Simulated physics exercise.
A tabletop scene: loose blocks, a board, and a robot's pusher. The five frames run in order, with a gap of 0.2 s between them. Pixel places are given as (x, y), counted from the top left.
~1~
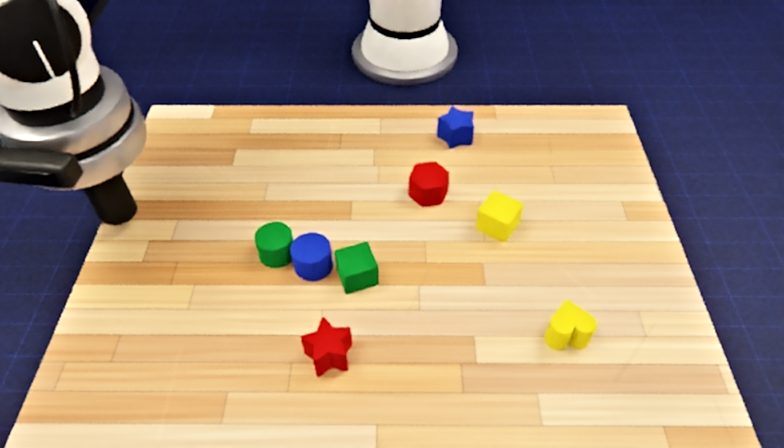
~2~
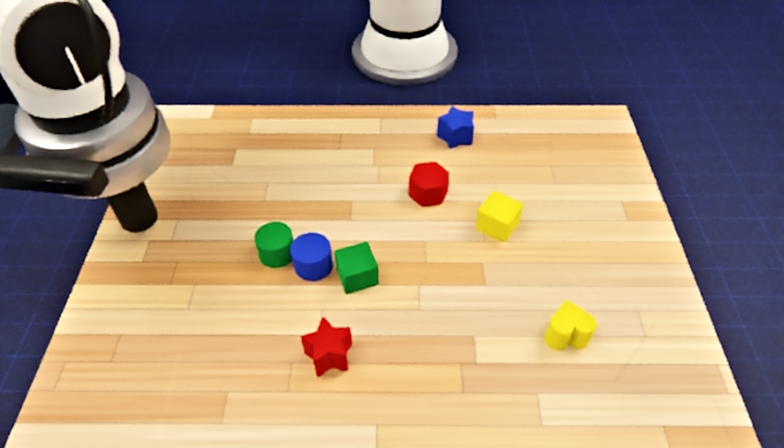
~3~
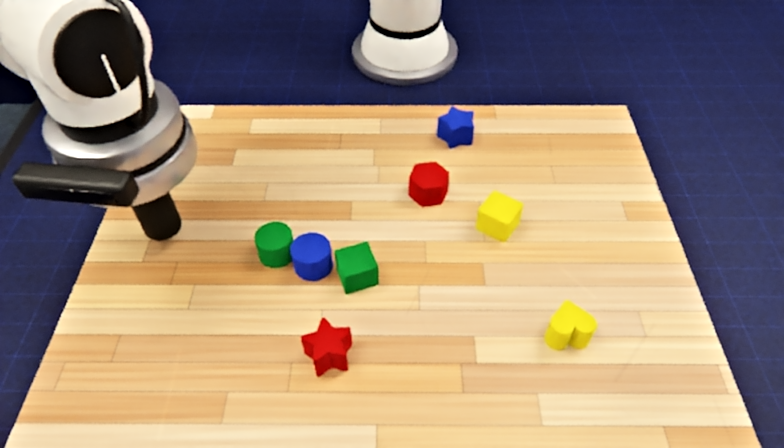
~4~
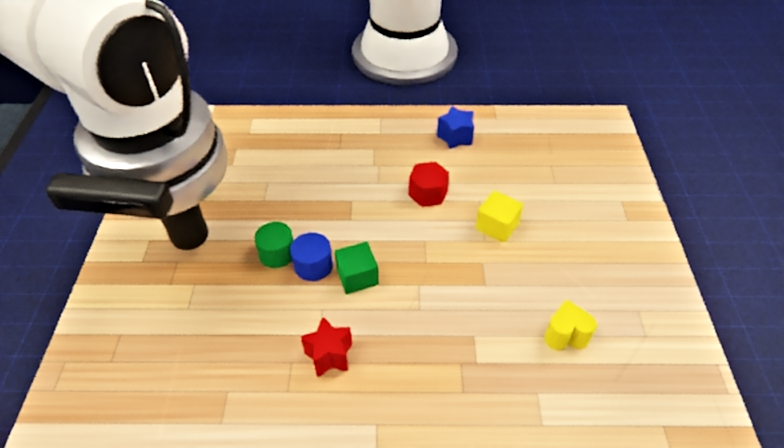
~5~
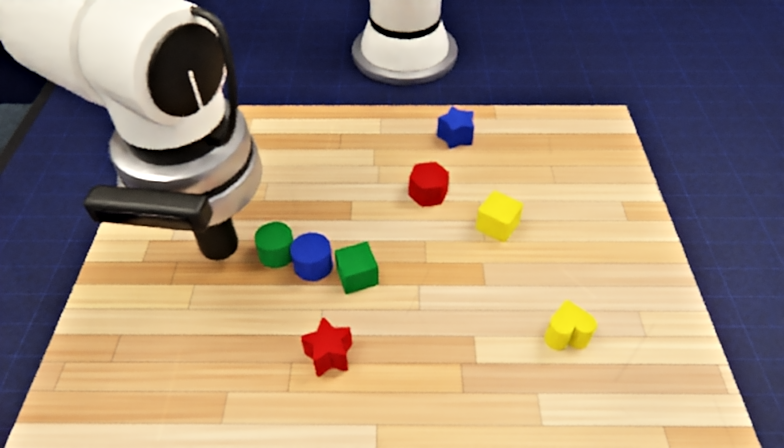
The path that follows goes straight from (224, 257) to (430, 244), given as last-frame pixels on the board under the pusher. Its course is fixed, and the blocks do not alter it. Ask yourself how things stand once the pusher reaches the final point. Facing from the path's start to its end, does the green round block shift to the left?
In short: Yes.
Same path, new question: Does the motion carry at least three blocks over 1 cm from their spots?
I'd say yes.
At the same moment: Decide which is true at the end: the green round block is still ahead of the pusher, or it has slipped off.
Beside or behind it.
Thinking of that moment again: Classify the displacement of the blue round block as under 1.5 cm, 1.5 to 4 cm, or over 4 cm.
Over 4 cm.
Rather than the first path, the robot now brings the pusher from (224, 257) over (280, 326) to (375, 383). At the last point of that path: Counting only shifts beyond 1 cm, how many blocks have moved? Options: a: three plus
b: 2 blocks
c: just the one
c: Just the one.
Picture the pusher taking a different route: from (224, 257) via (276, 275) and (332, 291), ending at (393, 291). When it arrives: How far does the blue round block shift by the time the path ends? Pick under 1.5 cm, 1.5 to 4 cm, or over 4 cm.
It slides somewhere between 1.5 and 4 cm.
The first path, step by step. One third of the way, pusher at (292, 242); green round block at (326, 221); blue round block at (349, 244); green four-sided block at (373, 268), turned 15° anticlockwise.
Two thirds of the way, pusher at (362, 238); green round block at (372, 202); blue round block at (394, 247); green four-sided block at (385, 277), turned 30° clockwise.
At the end, pusher at (431, 235); green round block at (377, 201); blue round block at (429, 257); green four-sided block at (386, 279), turned 40° clockwise; red six-sided block in place.
